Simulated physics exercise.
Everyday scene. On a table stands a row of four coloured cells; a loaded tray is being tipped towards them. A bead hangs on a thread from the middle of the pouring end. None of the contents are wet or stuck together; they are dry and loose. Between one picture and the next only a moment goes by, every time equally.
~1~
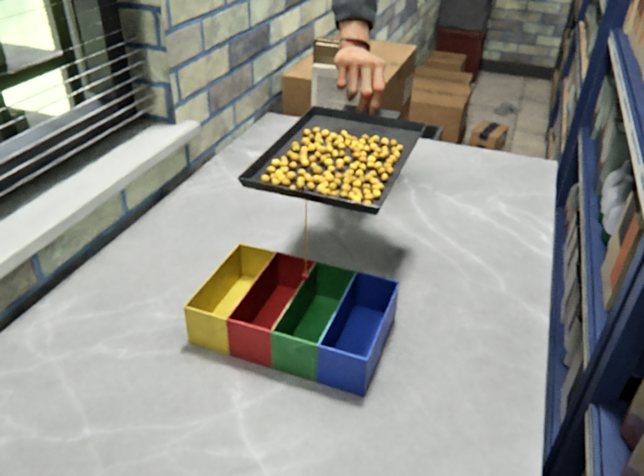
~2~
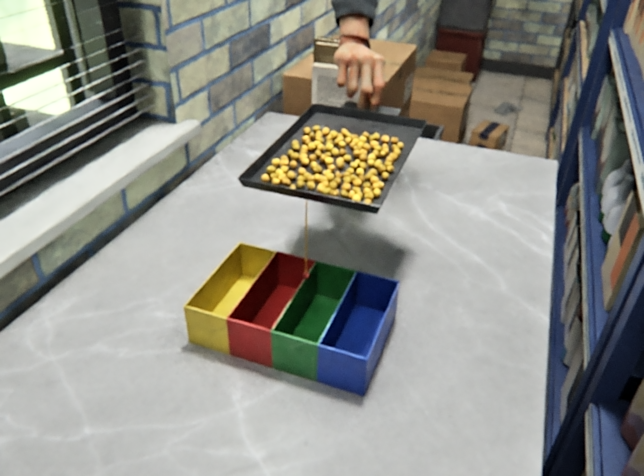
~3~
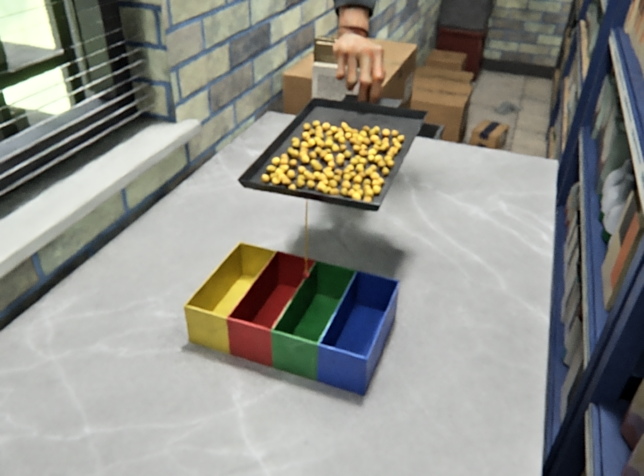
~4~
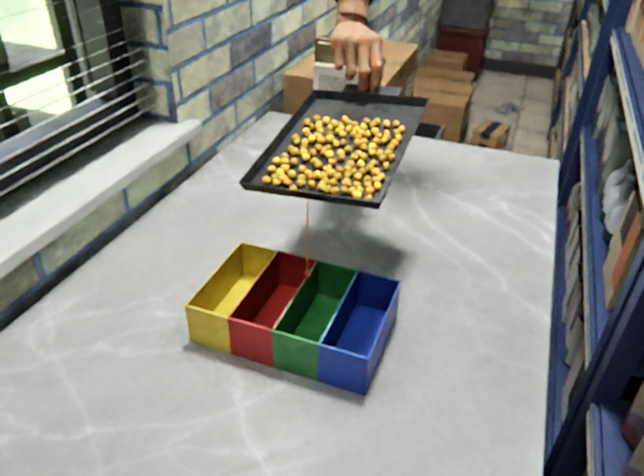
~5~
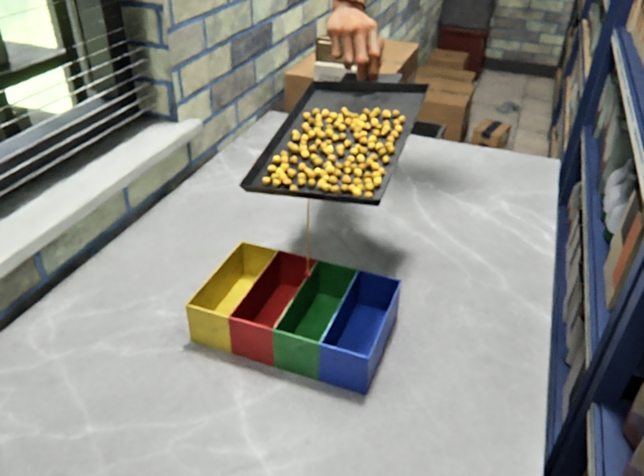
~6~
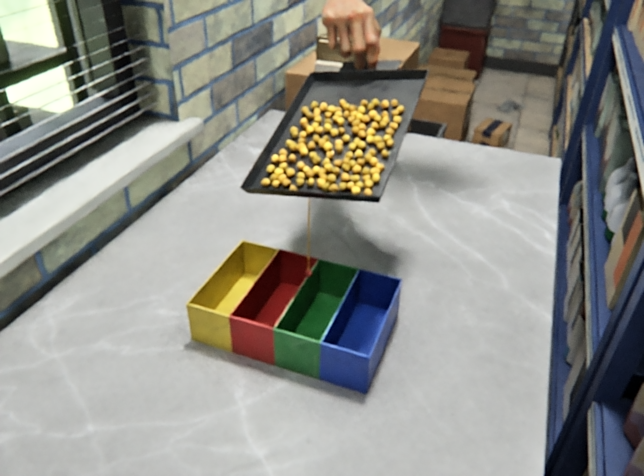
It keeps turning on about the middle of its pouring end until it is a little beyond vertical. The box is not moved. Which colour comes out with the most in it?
Fullest: The yellow cell.
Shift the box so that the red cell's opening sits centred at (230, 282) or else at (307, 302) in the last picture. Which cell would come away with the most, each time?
Try 1 - the red cell; try 2 - that yellow cell.
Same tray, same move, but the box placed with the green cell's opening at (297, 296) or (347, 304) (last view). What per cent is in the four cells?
First case around 100 %, second case around 70 %.
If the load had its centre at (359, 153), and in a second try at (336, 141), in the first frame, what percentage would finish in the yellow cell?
That would be 70 per cent, and then 70 per cent.
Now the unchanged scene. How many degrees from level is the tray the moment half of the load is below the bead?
I'd say it is tilted about 100°.
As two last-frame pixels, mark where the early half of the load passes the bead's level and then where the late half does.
About (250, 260) to begin with, then about (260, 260).
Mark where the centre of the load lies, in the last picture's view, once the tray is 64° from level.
Somewhere near pixel (290, 157).
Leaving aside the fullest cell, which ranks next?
Rank 2: That red cell.
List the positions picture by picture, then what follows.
The first frame shows corners of the pouring end at (242, 177) and (377, 205), level; middle of the load at (340, 163), puffed corn balls; bead on its thread at (306, 276); yellow cell at (207, 327); red cell at (250, 340); green cell at (294, 353); blue cell at (342, 368).
The second frame shows corners of the pouring end at (242, 177) and (377, 204), level; middle of the load at (340, 161).
The third frame shows corners of the pouring end at (242, 178) and (377, 202), tipped barely, lowest at the left corner; middle of the load at (340, 158).
The fourth frame shows corners of the pouring end at (243, 181) and (378, 200), tipped a little, lowest at the left corner; middle of the load at (341, 153).
The fifth frame shows corners of the pouring end at (244, 183) and (377, 197), tipped a little, lowest at the left corner; middle of the load at (340, 148).
The sixth frame shows corners of the pouring end at (245, 185) and (377, 194), tipped clearly, lowest at the left corner; middle of the load at (339, 144); yellow cell at (210, 324); red cell at (252, 337); green cell at (297, 351); blue cell at (344, 365).
Soon, tray tipped steeply; all on the tray.
A while on, tray tipped past a quarter turn; a stray few on the tray; about half in the yellow cell; about a quarter in the red cell; about a quarter falling or outside the box.
Towards the end, tray tipped past a quarter turn; about two thirds in the yellow cell; about a third in the red cell; a stray few falling or outside the box.
Finally, tray tipped past a quarter turn; about two thirds in the yellow cell; about a third in the red cell; none in the blue cell; none in the green cell; a stray few outside the box.
